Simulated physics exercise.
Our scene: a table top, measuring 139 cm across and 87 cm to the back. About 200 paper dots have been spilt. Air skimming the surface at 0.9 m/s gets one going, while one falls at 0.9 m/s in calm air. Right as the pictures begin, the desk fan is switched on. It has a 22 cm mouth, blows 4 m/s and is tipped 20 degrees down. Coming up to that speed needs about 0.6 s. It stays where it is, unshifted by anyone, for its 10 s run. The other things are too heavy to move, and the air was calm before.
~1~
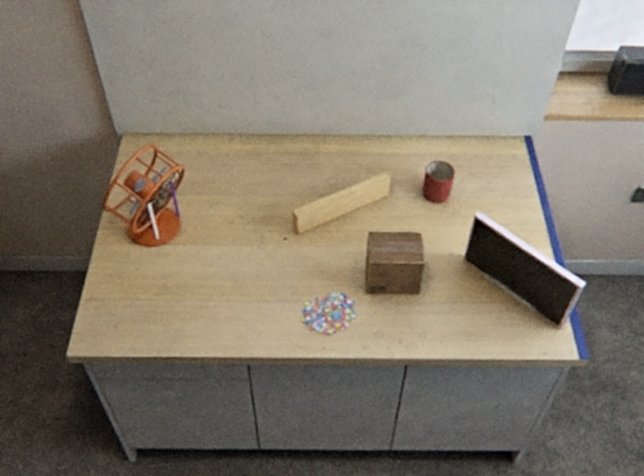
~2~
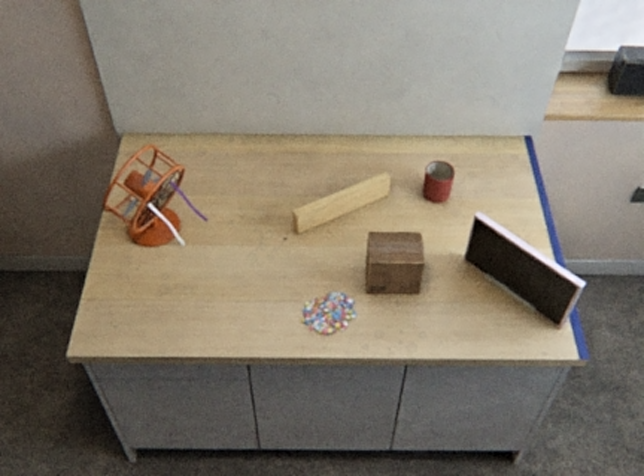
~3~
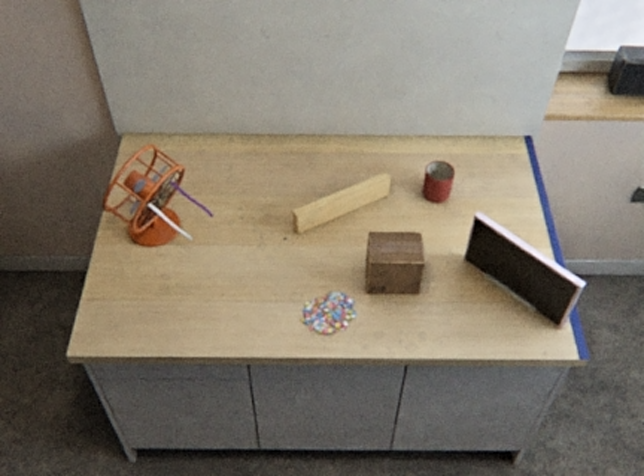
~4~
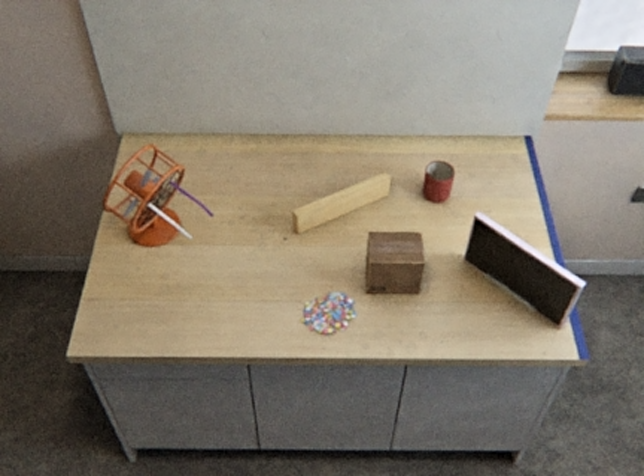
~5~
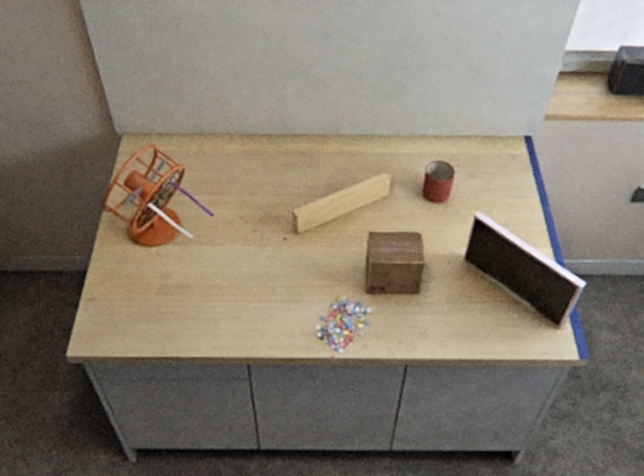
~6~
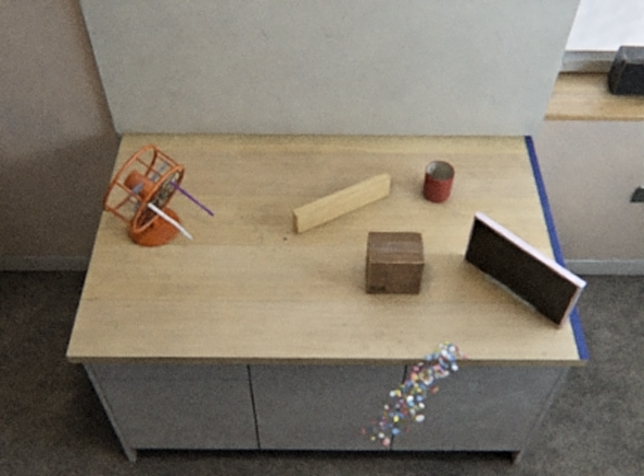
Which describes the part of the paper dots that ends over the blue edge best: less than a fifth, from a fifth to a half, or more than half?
It does not reach a fifth.
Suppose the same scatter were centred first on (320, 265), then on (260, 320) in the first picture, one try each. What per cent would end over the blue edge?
It goes 30 % first, then 0 %.
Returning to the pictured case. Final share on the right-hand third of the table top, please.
0 %.
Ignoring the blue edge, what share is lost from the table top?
The share is about 100 %.
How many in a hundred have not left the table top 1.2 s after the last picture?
Estimated share: Close to 0 percent.
Then, 1.2 s after the last picture the count stands so, 0 % are over the blue edge.
Then, 2.4 s after the last picture the count stands so, 0 % are over the blue edge.
Then, 4.7 s after the last picture the count stands so, 0 % are over the blue edge.
Then, 9.2 s after the last picture, at the end, 0 % are over the blue edge.
